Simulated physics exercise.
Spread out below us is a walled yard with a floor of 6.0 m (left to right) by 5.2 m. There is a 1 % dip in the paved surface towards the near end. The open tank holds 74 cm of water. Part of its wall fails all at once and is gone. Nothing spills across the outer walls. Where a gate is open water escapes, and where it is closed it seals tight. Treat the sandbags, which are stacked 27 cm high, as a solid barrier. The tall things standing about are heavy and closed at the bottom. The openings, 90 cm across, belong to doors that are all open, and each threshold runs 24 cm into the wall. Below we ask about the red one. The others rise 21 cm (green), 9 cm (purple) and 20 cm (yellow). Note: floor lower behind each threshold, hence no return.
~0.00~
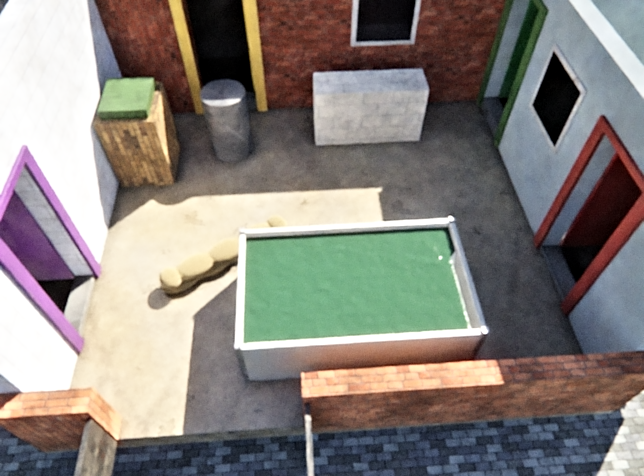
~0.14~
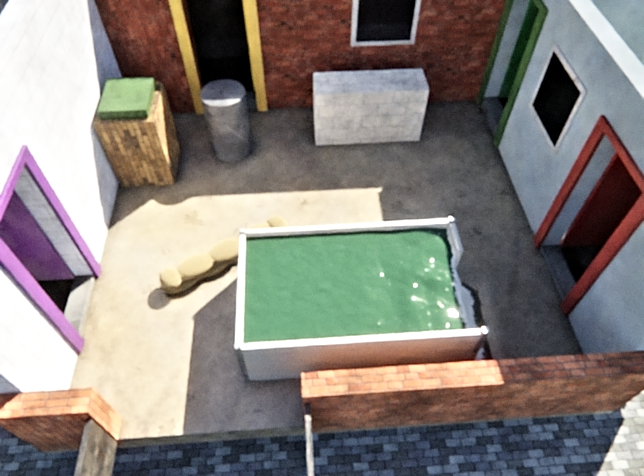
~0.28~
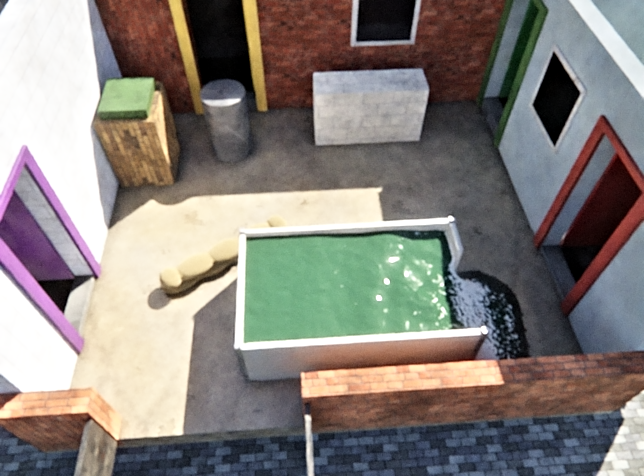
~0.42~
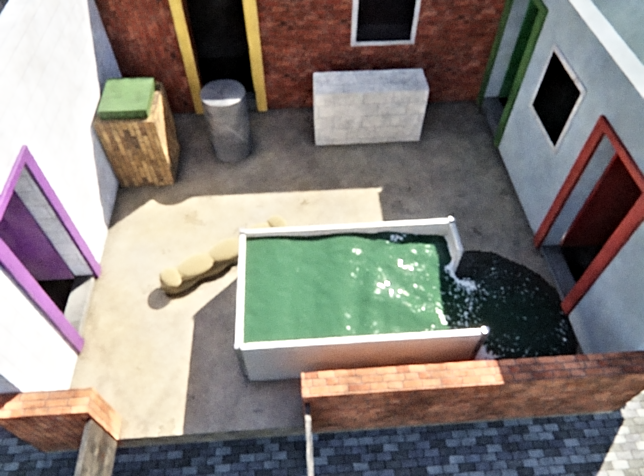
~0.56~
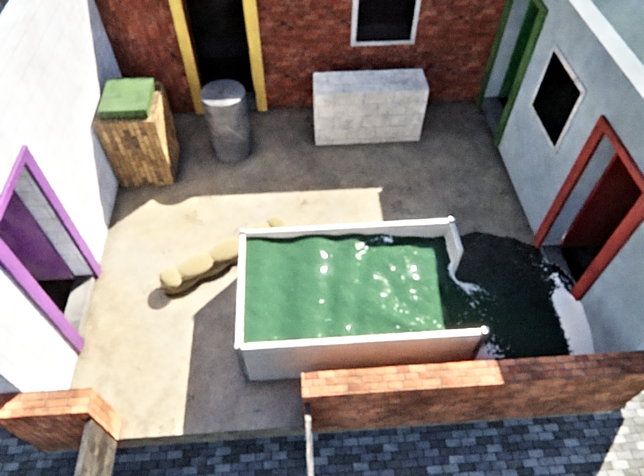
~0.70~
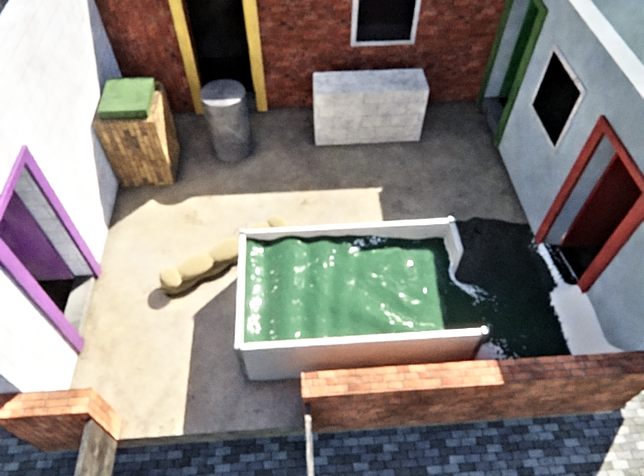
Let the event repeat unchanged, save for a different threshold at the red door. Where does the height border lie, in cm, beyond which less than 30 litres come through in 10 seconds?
It lies at roughly 35 cm.
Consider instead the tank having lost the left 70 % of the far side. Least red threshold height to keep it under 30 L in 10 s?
That way, roughly 10.5 cm.
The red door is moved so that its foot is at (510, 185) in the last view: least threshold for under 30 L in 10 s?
It needs roughly 8.0 cm.
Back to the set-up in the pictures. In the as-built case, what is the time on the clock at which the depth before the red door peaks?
It peaks around 1.6 s.
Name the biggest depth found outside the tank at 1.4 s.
56 cm.
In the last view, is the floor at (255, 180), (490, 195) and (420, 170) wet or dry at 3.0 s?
In order: Untouched, soaked, soaked.
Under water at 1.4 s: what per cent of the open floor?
Wet share: Around 15 %.
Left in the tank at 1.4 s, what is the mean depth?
Some 50 cm.
After 1.4 s water covers 15 % of the floor, deepest (56 cm) near (592, 383); 30 cm at the red door, 98 litres in over its 7 cm threshold.
After 3.0 s water covers 40 % of the floor, deepest (37 cm) near (531, 388); 25 cm at the red door, 371 litres in over its 7 cm threshold.
After 10.0 s water covers 95 % of the floor, deepest (13 cm) near (67, 403); 9 cm at the red door, 591 litres in over its 7 cm threshold.
At the red door as built, the water arrived by 0.6 s and peaked near 31 cm at 1.6 s.
With a threshold of 30.5 cm, 64 litres would have come in within the 10 s; with 41 cm, 8 litres. So under 30 litres takes about 35 cm.
